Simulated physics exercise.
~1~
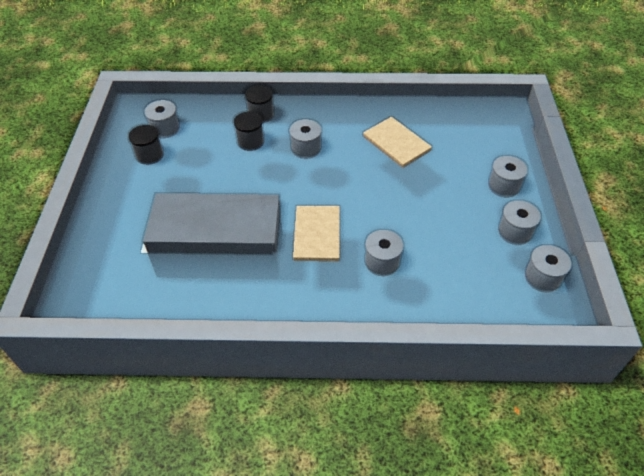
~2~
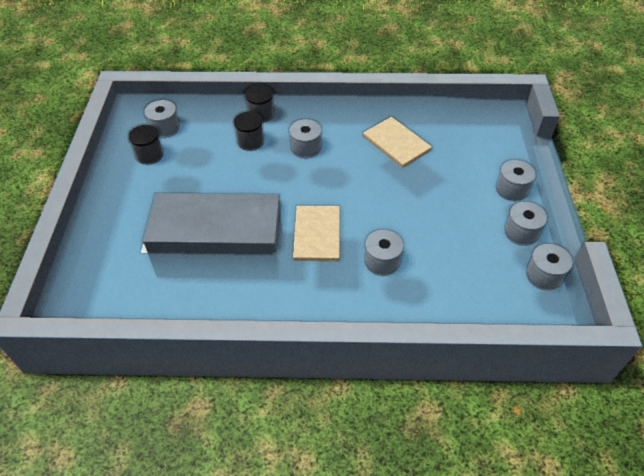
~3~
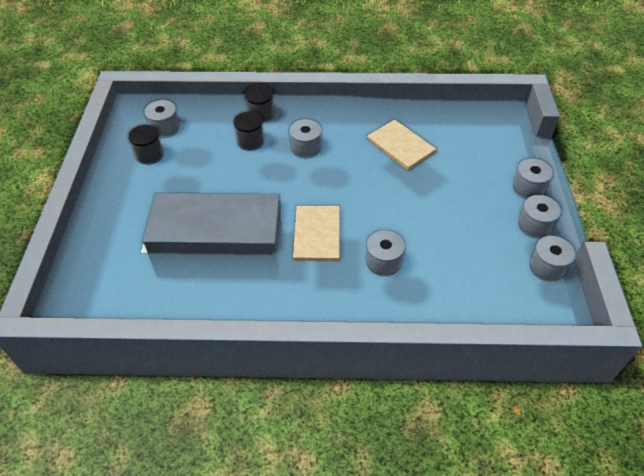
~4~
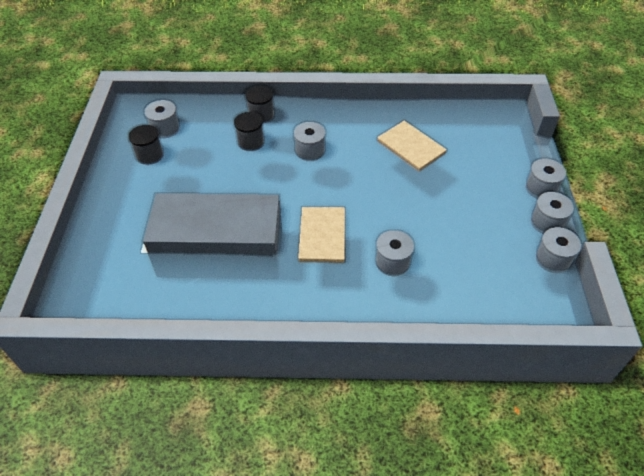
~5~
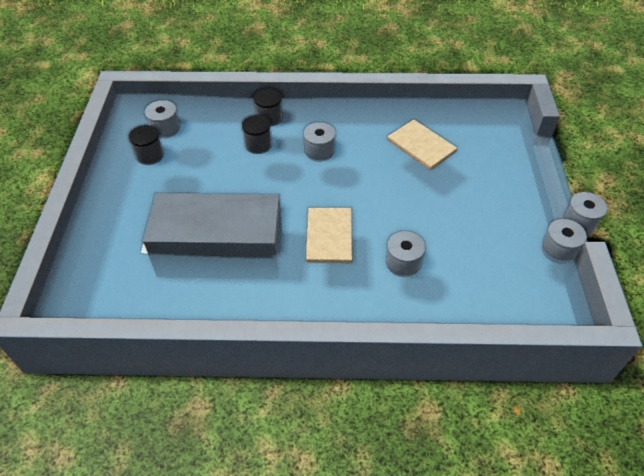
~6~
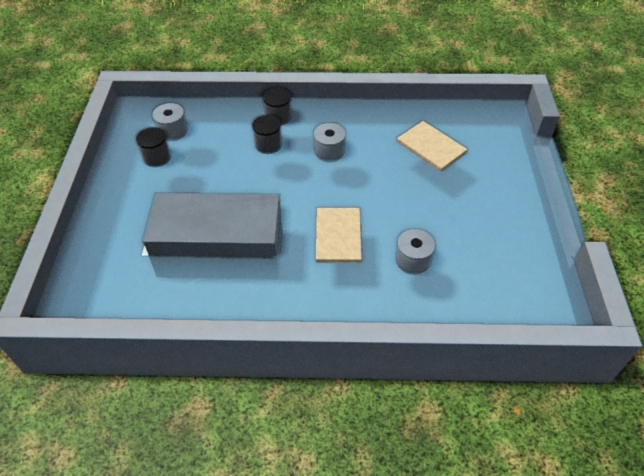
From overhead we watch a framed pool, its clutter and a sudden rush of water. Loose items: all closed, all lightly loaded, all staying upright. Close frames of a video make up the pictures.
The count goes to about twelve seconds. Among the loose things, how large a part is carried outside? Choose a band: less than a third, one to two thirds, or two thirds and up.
One to two thirds.
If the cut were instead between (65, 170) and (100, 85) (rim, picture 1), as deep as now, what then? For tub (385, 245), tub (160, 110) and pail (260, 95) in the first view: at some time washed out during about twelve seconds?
Item one never gets out, item two leaves at some point, item three leaves at some point.
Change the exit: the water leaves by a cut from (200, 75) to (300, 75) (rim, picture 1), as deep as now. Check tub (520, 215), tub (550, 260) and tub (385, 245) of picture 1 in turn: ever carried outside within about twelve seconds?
Taking them one after another, held back, then held back, then held back.
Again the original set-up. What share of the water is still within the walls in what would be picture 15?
I'd put it near 78 per cent.
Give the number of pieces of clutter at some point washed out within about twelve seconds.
The total is 4.
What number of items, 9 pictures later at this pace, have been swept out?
3.
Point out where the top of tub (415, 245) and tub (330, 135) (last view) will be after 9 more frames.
Tops end up close to (471, 237) and (371, 141) respectively.
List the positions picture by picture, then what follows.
In the first frame, a float at (397, 139) floats; a tub at (384, 245) floats; 0 of 11 have shifted.
In the second frame, a float at (397, 139) floats; a tub at (384, 245), afloat; 2 of 11 have shifted.
In the third frame, a float at (401, 142) floats, close to its start; a tub at (386, 245) floats; 3 of 11 have shifted.
In the fourth frame, a float at (412, 143) floats, close to its start; a tub at (395, 245), afloat, close to its start; 5 of 11 have shifted.
In the fifth frame, a float at (422, 142), afloat, close to its start; a tub at (406, 246), afloat, close to its start; 9 of 11 have shifted.
In the sixth frame, a float at (432, 143), afloat, close to its start; a tub at (416, 244), afloat, close to its start; 10 of 11 have shifted.
A moment on, 3 of 11 are out; 8 afloat.
Next, 3 of 11 are out; 8 afloat.
Later, 4 of 11 are out; 7 afloat.
In the end, 4 of 11 are out; 7 afloat.
